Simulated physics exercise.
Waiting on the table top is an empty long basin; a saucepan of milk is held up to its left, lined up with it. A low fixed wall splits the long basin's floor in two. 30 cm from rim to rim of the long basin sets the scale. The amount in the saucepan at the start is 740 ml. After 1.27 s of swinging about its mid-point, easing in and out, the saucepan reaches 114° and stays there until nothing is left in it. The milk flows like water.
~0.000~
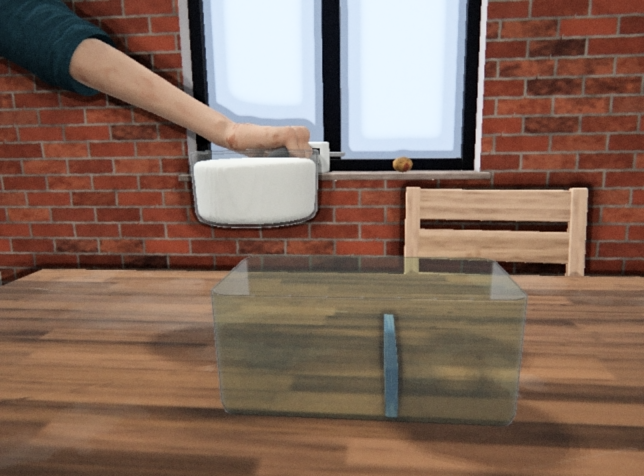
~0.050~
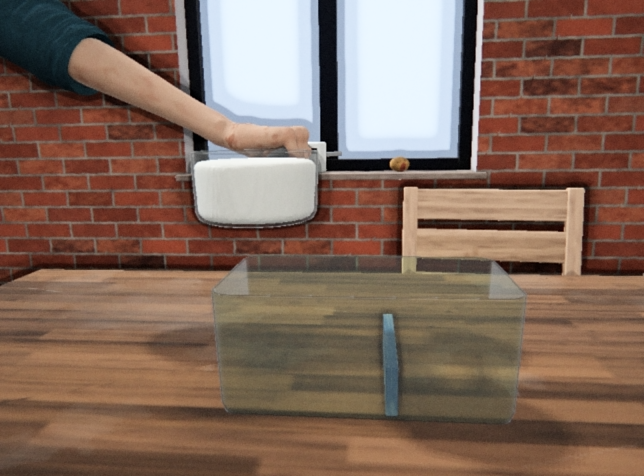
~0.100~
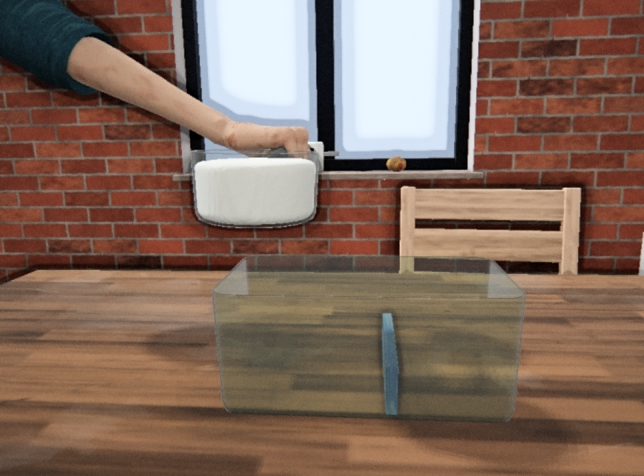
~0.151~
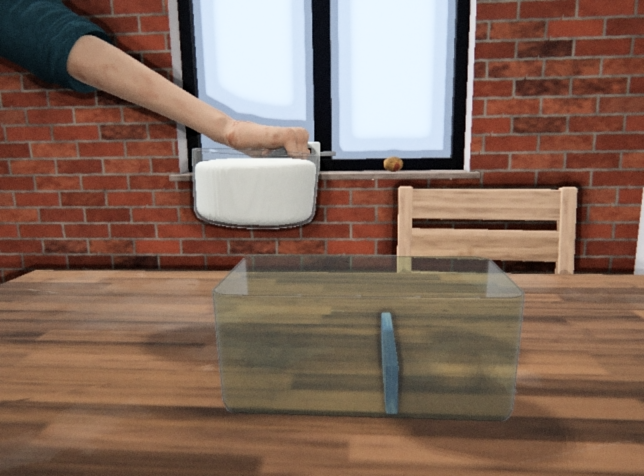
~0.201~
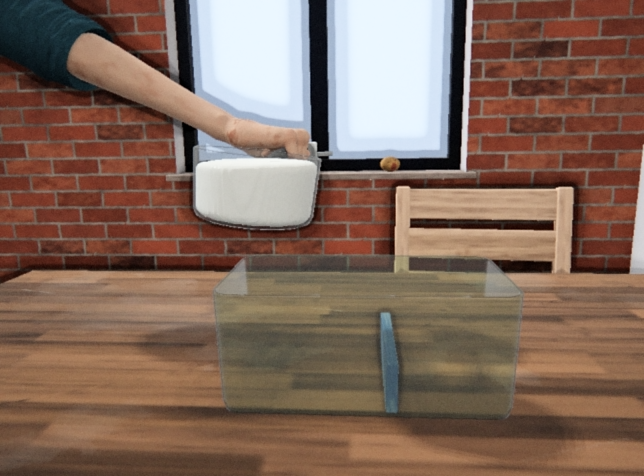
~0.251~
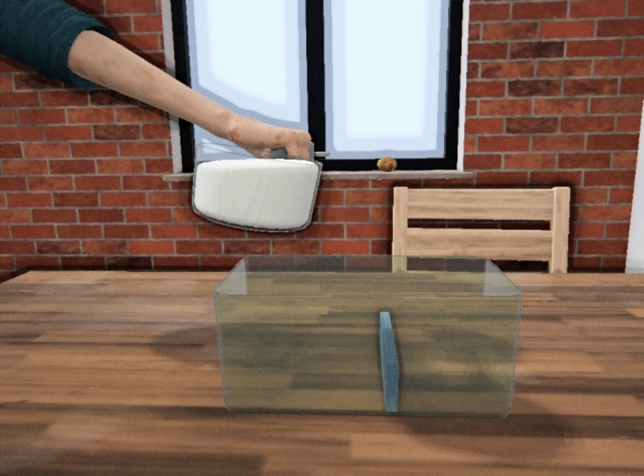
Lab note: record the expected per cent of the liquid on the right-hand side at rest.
Expected right-hand share: 28 per cent.
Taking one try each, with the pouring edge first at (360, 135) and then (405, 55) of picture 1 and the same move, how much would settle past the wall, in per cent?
In order, 75 and 80 per cent.
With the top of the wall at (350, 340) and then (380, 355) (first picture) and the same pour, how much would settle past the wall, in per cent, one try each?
Try 1: 75 %; try 2: 50 %.
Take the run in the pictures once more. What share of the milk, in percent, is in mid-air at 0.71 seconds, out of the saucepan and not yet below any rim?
Near 26 per cent of it all.
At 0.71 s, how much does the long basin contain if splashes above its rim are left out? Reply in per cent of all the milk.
Close to 22 in a hundred.
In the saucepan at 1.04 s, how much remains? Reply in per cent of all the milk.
7 in a hundred, give or take.
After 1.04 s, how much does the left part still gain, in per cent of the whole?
I'd put it at some 10 percent.
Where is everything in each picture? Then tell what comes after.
Tilt 0°; pouring edge (316, 153); surface from (200, 163) to (315, 162); the long basin's rim runs from (230, 274) to (509, 278); the wall's top is at (390, 339), in the first picture.
Tilt 0°; pouring edge (317, 154); surface from (200, 163) to (315, 162), in the second picture.
Tilt 2°; pouring edge (317, 155); surface from (200, 163) to (315, 163), in the third picture.
Tilt 4°; pouring edge (318, 158); surface from (201, 163) to (316, 164), in the fourth picture.
Tilt 7°; pouring edge (319, 162); surface from (202, 164) to (317, 164), in the fifth picture.
Tilt 11°; pouring edge (320, 166); surface from (202, 165) to (319, 165), in the sixth picture.
After 0.71 s the tilt is 67° and 52 per cent is still to pour, 15 is left of the wall and 7 right of it.
After 1.04 s the tilt is 105° and 7 per cent is still to pour, 61 is left of the wall and 27 right of it.
After 1.39 s the tilt is 114° and 0 per cent is still to pour, 72 is left of the wall and 28 right of it.
After 1.77 s the tilt is 114° and 0 per cent is still to pour, 72 is left of the wall and 28 right of it.
In the end 72 per cent lies left of the wall, 28 right of it and 1 outside.
